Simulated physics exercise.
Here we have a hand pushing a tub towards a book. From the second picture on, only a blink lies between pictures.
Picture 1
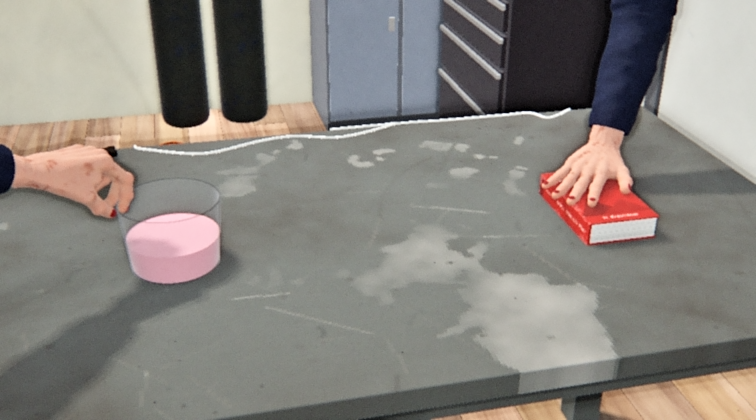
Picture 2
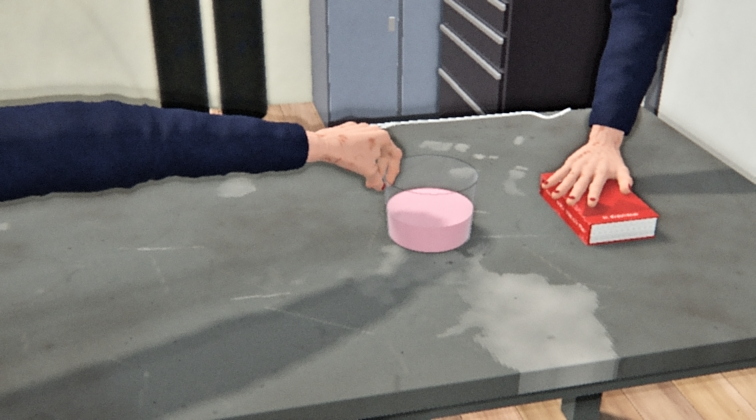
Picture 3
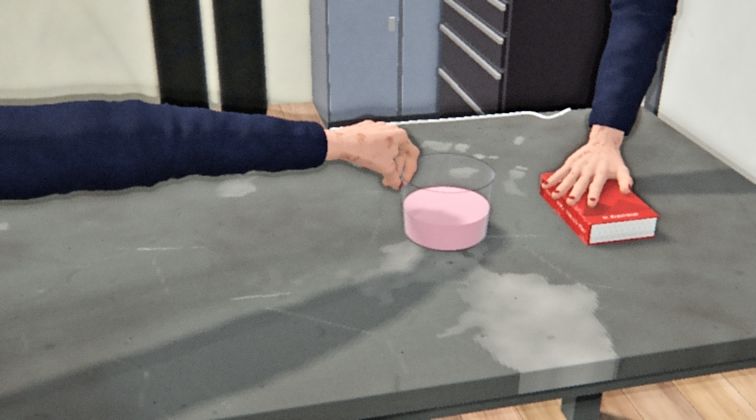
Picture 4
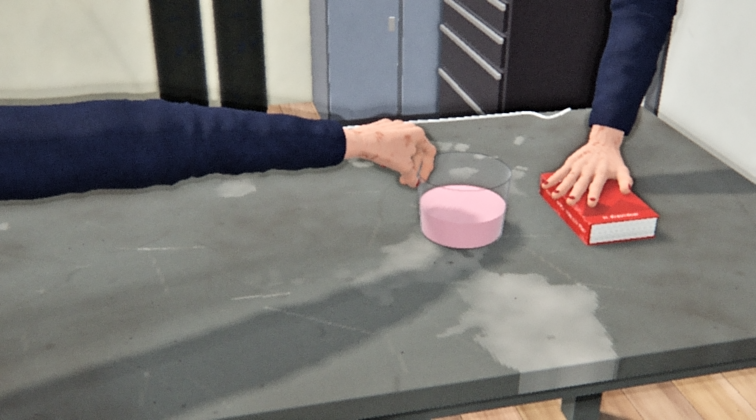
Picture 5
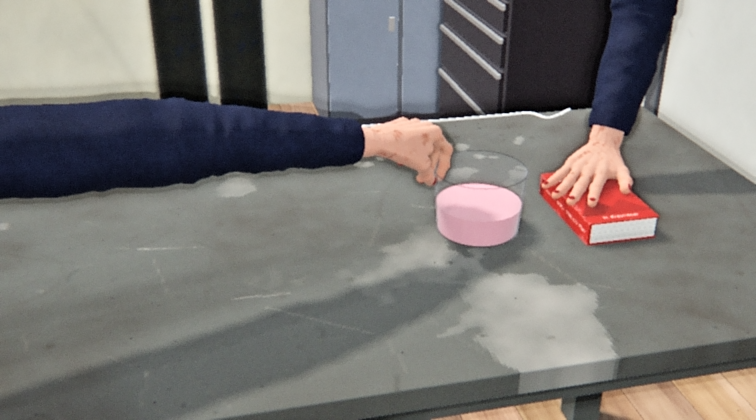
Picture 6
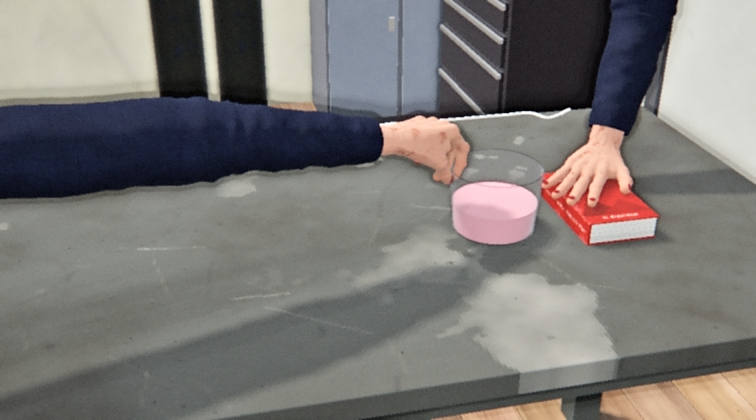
At the start, a hand holds a clear tub about half full of pink liquid at the left of a dark, worn table, while another hand rests on a red book at the right. The first hand pushes the tub rightward across the table, then on in small, even shifts, until it is close beside the book, which stays still.
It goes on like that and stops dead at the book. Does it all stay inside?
It keeps it all in.
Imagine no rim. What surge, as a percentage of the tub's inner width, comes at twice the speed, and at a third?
In turn 45 and 5 per cent.
Next, the tub meets the book.
After that, the pink milk surges up the wall; the wave climbs under half way to the rim.
Finally, the tub stands at the book; its rim is dry.
